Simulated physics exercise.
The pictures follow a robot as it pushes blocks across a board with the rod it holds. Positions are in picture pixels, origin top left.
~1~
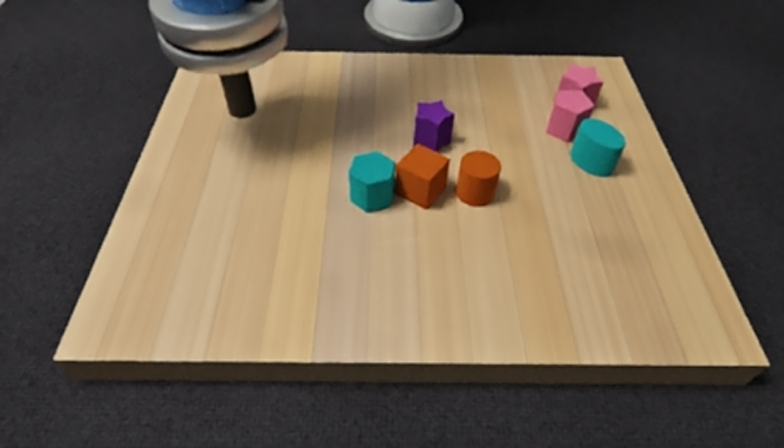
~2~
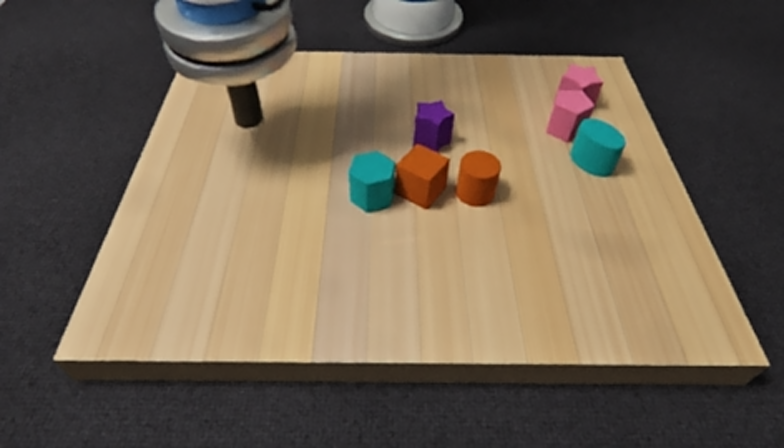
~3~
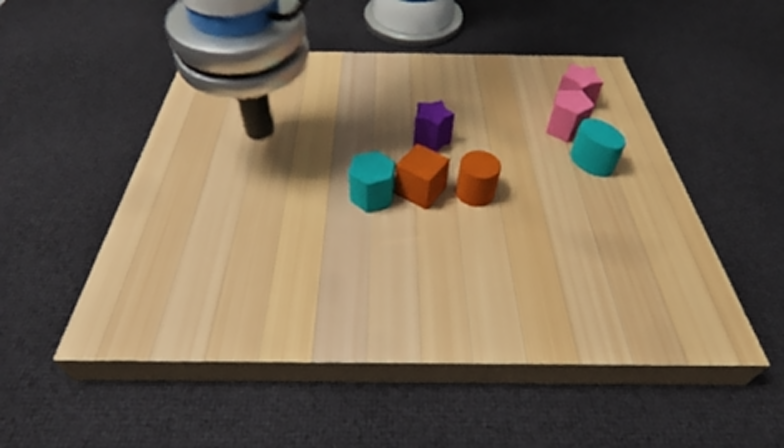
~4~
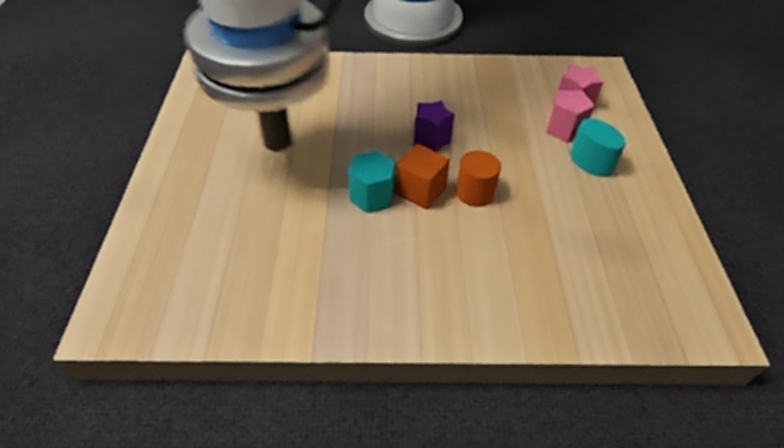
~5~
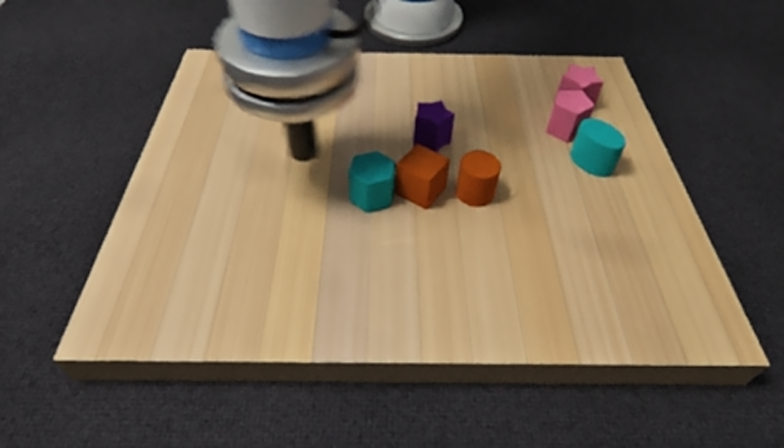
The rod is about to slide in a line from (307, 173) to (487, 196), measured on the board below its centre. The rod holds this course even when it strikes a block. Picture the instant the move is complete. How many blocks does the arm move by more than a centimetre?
Total: Three-plus.
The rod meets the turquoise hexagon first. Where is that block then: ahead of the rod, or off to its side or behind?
Beside or behind.
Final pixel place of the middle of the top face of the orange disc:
Just about (530, 166).
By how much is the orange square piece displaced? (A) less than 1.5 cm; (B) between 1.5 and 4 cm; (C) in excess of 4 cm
(C)
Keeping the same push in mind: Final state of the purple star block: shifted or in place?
Still in place.
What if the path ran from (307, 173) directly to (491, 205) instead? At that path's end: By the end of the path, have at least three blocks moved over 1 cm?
Answer: Yes.
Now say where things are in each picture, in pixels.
The first frame shows rod's lower end (243, 110); turquoise hexagon (372, 166); orange square piece (423, 161); purple star block (434, 111); orange disc (481, 163).
The second frame shows rod (249, 120); blocks still.
The third frame shows rod (260, 131); blocks still.
The fourth frame shows rod (278, 142); blocks still.
The fifth frame shows rod (304, 152); turquoise hexagon (372, 166); orange square piece (423, 161); purple star block (434, 111); orange disc (481, 163).
The first path, step by step. One third of the way, rod (367, 159); turquoise hexagon (388, 175), turned 20° clockwise; orange square piece (434, 165), turned 30° anticlockwise.
Two thirds of the way, rod (429, 167); turquoise hexagon (404, 184), turned 70° clockwise; orange square piece (453, 179), turned 75° anticlockwise; orange disc (486, 163).
At the end, rod (492, 175); turquoise hexagon (404, 184), turned 70° clockwise; orange square piece (473, 192), turned 35° anticlockwise; purple star block still; orange disc (530, 166).
